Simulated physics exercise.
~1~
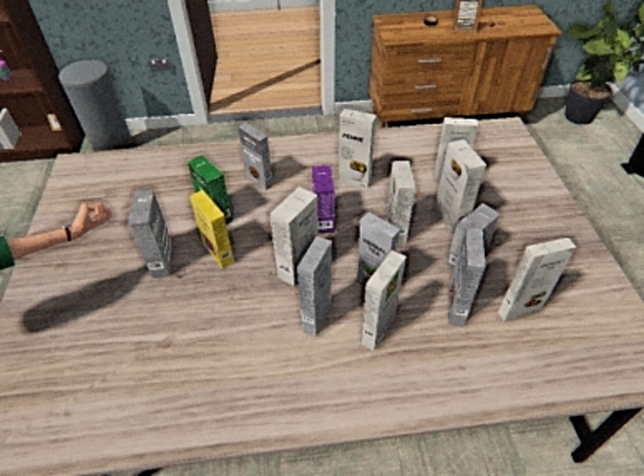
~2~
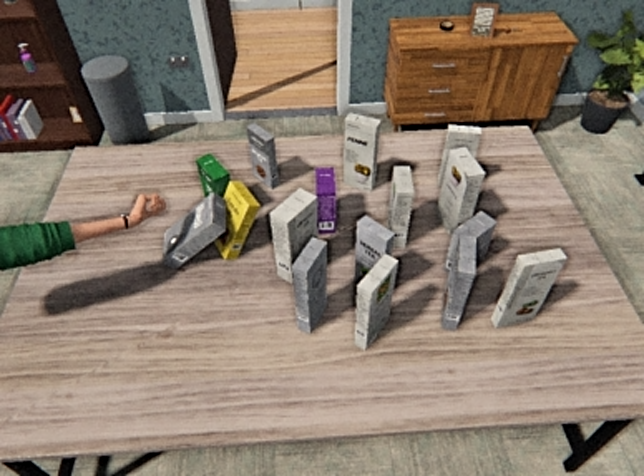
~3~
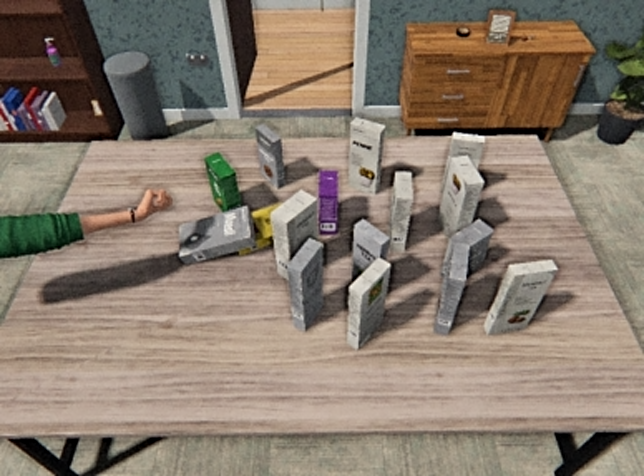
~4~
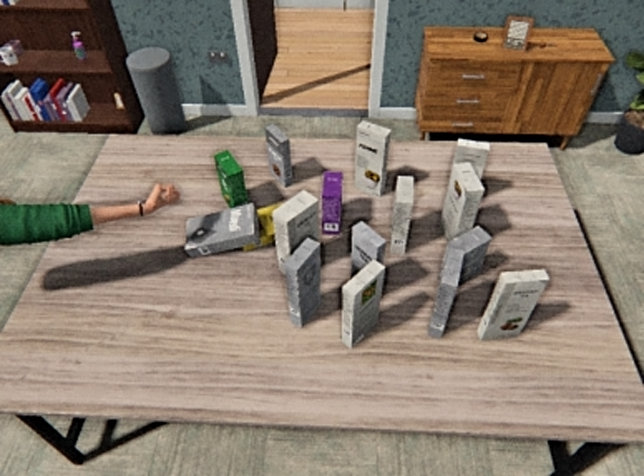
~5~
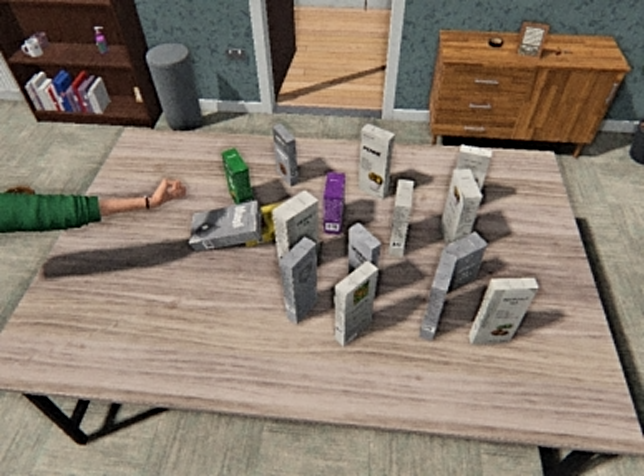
A grey box tipping right into a yellow box, both ending flat beside a reaching hand while the purple and green boxes stay standing.
